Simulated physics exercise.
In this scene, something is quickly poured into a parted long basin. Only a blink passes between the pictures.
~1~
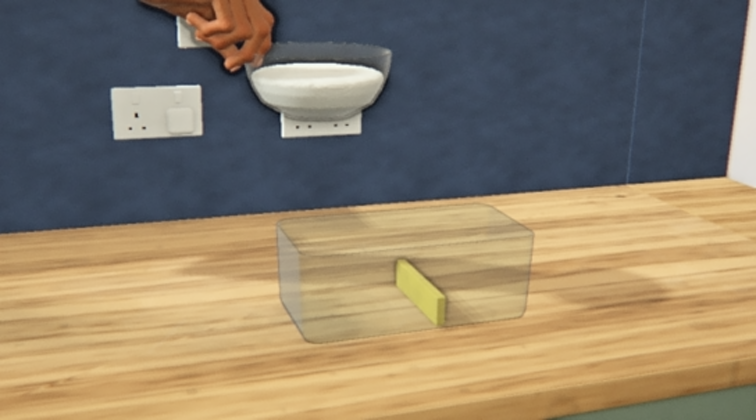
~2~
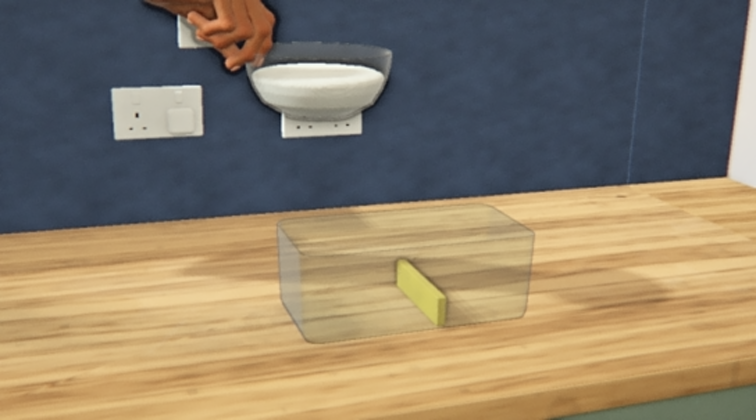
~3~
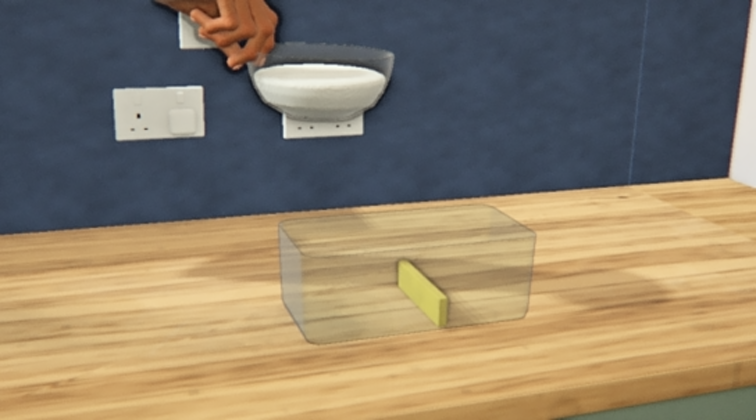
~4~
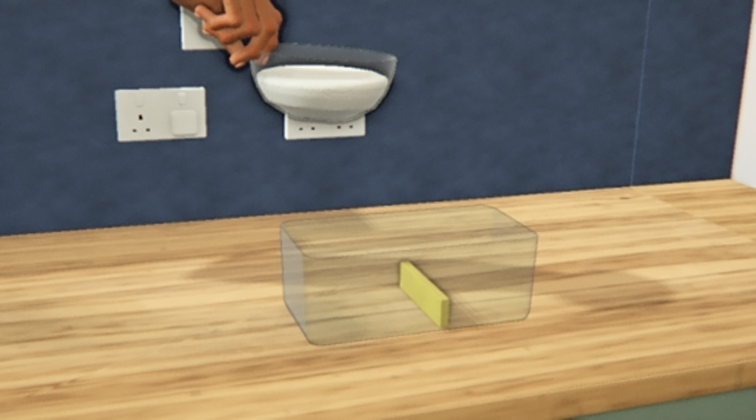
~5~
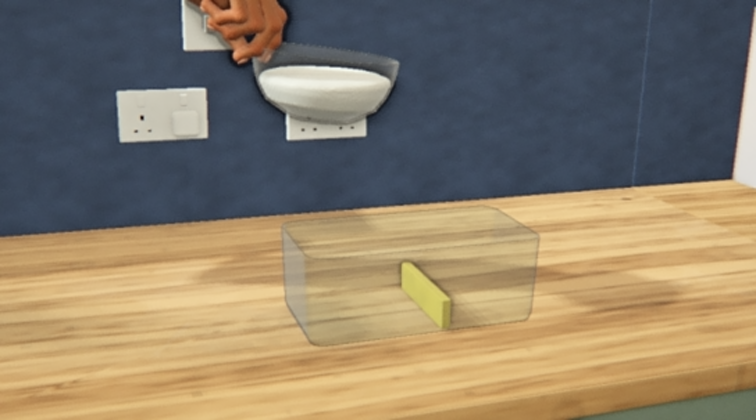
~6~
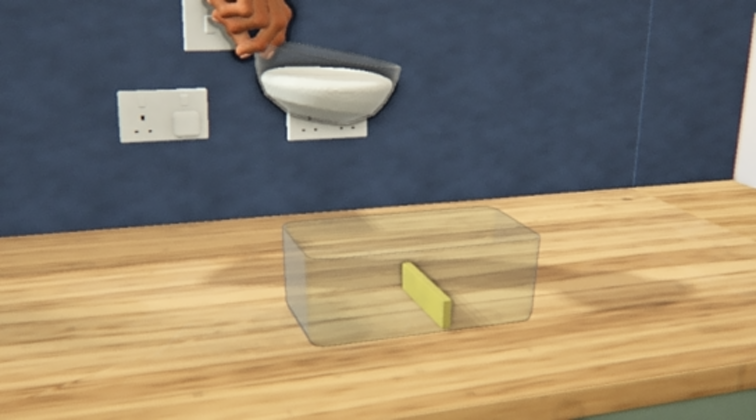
A glass bowl of milk tilting slightly to the right beside a brown hand, above a clear divided basin on a wooden counter.
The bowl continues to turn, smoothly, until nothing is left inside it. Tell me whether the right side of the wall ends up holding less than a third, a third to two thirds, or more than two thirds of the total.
The share right of the wall is a middling part, a third to two thirds.
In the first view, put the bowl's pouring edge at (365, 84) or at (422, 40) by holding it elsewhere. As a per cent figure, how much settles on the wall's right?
It works out to around 20 % and then around 85 %.
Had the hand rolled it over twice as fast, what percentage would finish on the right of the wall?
Somewhere near 40 percent.
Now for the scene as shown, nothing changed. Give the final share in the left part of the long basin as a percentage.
40 % or thereabouts.
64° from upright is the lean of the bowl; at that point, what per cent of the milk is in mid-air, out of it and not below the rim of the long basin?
40 %.
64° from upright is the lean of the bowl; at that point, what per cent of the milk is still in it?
About 55 %.
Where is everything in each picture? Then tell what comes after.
In the first picture, it leans 0°; its right rim is at (386, 51); the milk meets the walls at (251, 74) and (378, 71); the long basin's rim runs from (288, 239) to (511, 220); the wall's top is at (420, 279).
In the second picture, it leans 0°; its right rim is at (386, 52); the milk meets the walls at (252, 75) and (379, 72).
In the third picture, it leans 2°; its right rim is at (388, 54); the milk meets the walls at (254, 75) and (380, 73).
In the fourth picture, it leans 4°; its right rim is at (391, 58); the milk meets the walls at (257, 75) and (383, 75).
In the fifth picture, it leans 7°; its right rim is at (393, 62); the milk meets the walls at (259, 76) and (385, 77).
In the sixth picture, it leans 10°; its right rim is at (395, 67); the milk meets the walls at (261, 76) and (387, 77).
A moment on, the bowl is tipped part way and 53 per cent is still to pour, 2 is left of the wall and 4 right of it.
Next, the bowl is tipped on its side and 4 per cent is still to pour, 25 is left of the wall and 57 right of it.
Then the bowl is tipped right over and 0 per cent is still to pour, 42 is left of the wall and 57 right of it.
Later the bowl is tipped right over and 0 per cent is still to pour, 42 is left of the wall and 57 right of it.
Finally, 42 per cent lies left of the wall, 57 right of it and 1 outside.
